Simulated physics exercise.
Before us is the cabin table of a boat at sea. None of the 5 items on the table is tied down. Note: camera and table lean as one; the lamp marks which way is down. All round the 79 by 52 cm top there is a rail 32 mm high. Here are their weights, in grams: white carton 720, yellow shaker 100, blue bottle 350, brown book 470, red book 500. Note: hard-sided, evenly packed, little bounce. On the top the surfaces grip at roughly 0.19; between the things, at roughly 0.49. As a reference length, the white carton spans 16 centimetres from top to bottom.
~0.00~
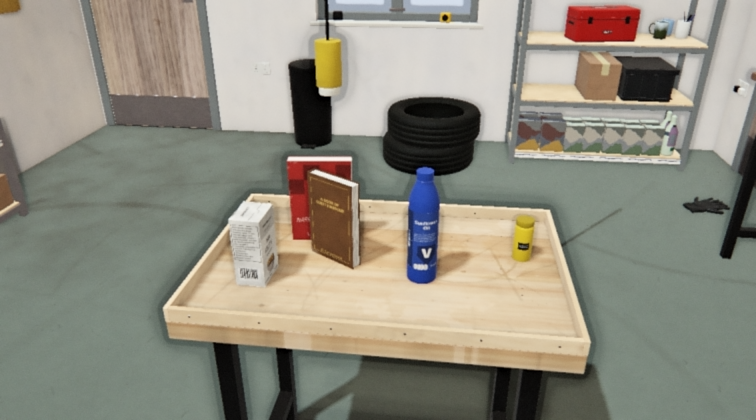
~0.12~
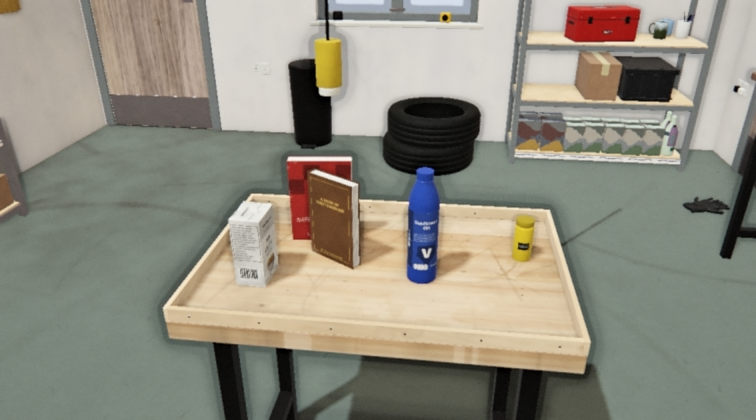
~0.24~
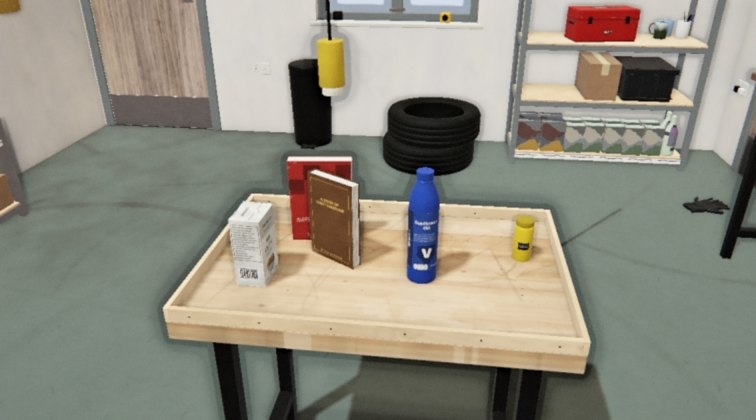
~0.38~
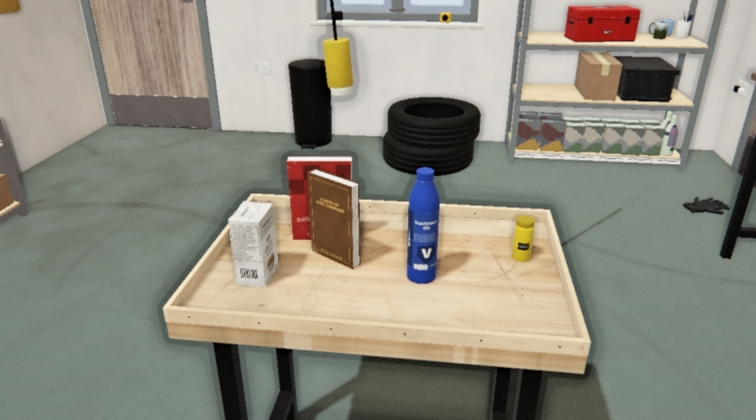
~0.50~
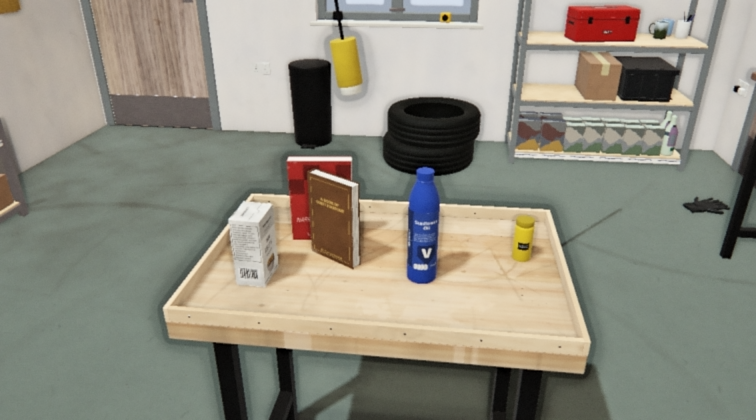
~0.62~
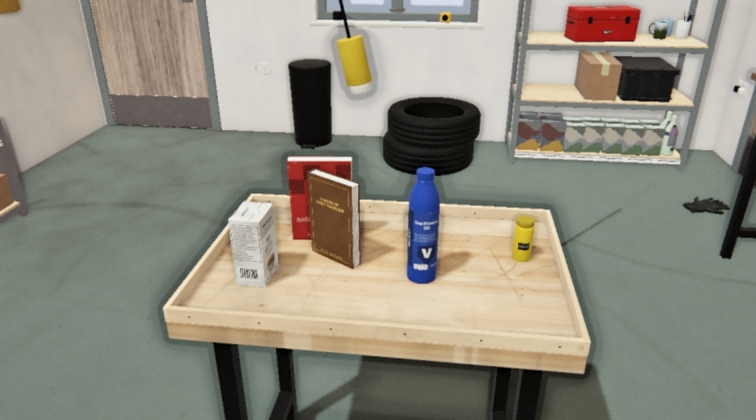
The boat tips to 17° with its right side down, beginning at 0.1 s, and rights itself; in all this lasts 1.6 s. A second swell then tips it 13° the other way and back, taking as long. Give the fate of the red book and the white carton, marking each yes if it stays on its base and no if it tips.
Red book: Yes, white carton: Yes.
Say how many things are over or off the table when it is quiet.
Total: 0.
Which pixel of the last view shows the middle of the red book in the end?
It ends near (425, 205).
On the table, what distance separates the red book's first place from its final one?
Displacement: Approx. 25 cm.
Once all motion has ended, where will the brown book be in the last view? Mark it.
Its centre ends close to (445, 225) in the last view.
Around 1.02 s, boat heeled 16°, right side down; white carton shifted 7 cm near (285, 246); red book shifted 7 cm near (348, 201); brown book shifted 7 cm.
Around 1.32 s, boat heeled 8°, right side down; white carton shifted 20 cm near (347, 250); red book shifted 20 cm near (403, 204); blue bottle shifted 20 cm.
Around 1.62 s, boat level; white carton shifted 30 cm near (391, 253); red book shifted 29 cm near (440, 206); blue bottle shifted 28 cm.
Finally (3.8 s), not toppled but over 5 cm from the start, white carton, blue bottle, brown book and red book; the last one still in place (within 5 cm). In the last view, red book near (425, 205), white carton near (372, 252).
